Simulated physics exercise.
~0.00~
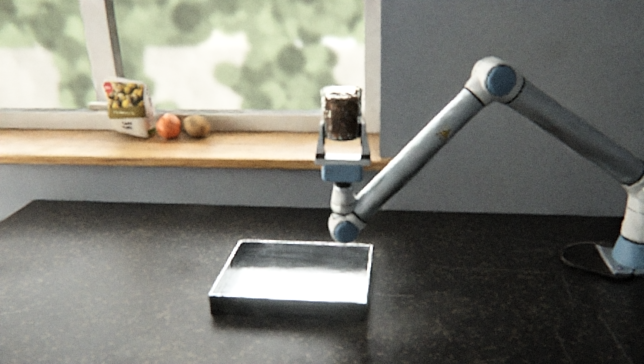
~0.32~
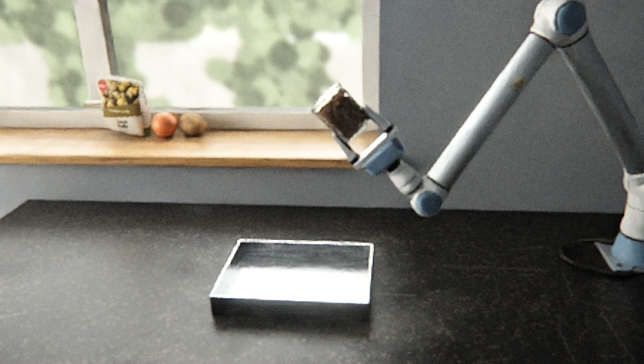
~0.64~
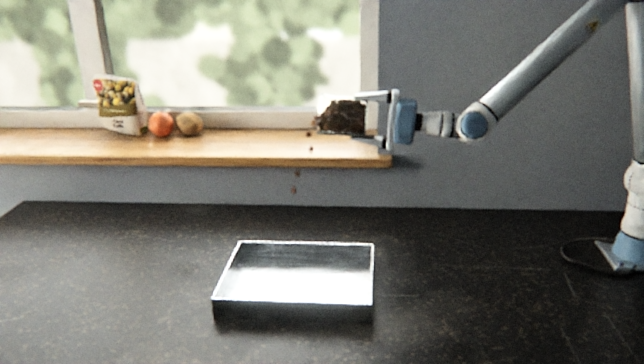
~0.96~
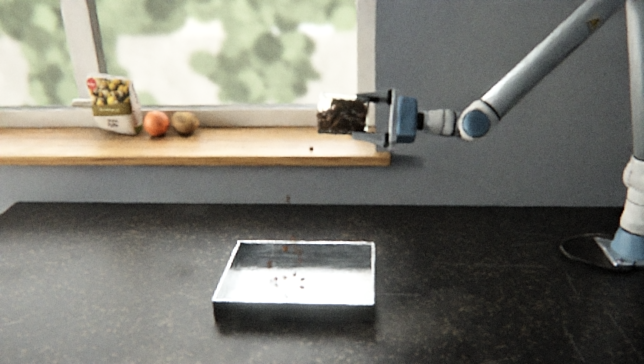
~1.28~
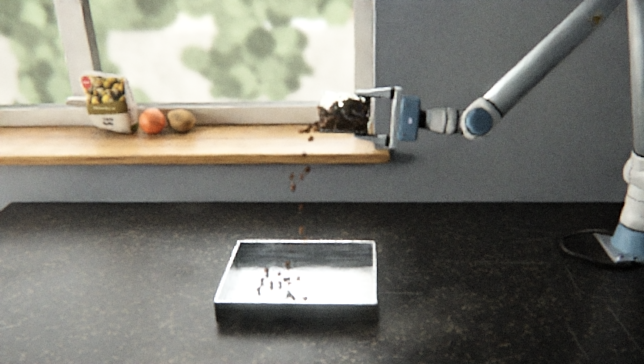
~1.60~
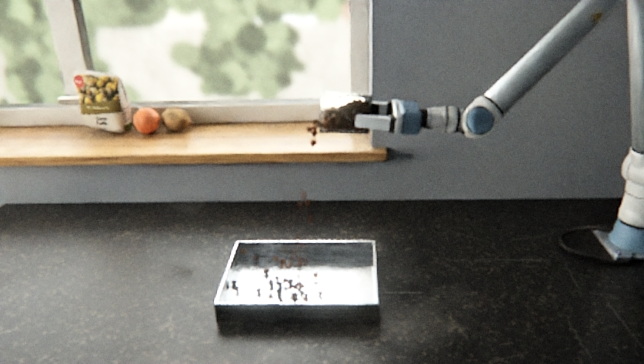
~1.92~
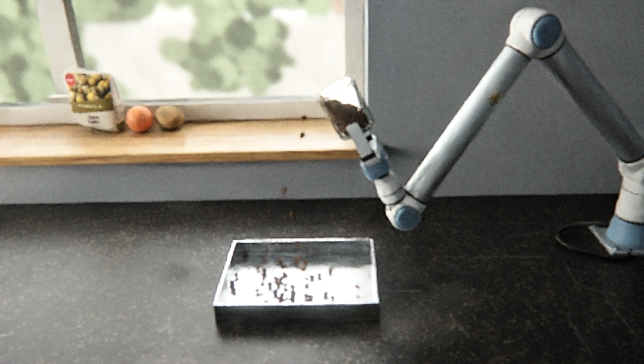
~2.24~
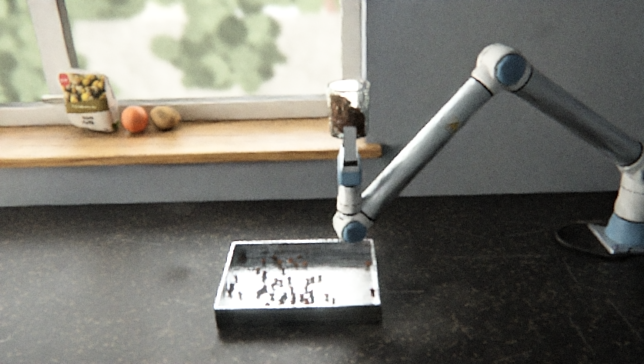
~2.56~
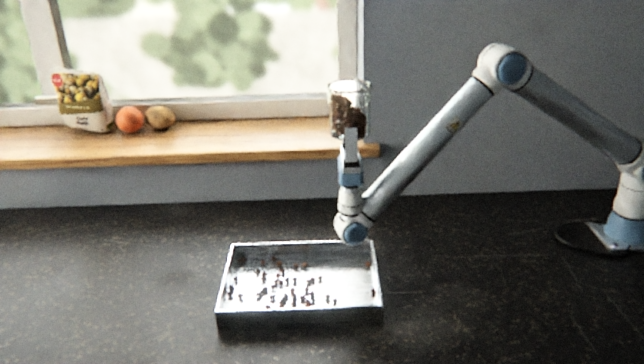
A robot arm holds a clear beaker of dark brown pellets upright above a black table, near a shallow, clear-sided tray. It swings the beaker over to the left until it lies on its side, and a few pellets start to drop. With the beaker held sideways, it turns in the gripper and more pellets trickle down, scattering across the tray floor. The arm then tilts the beaker back up as the last stray pieces fall. Finally the beaker stands upright and still, with most pellets inside it and a smaller share strewn over the tray.
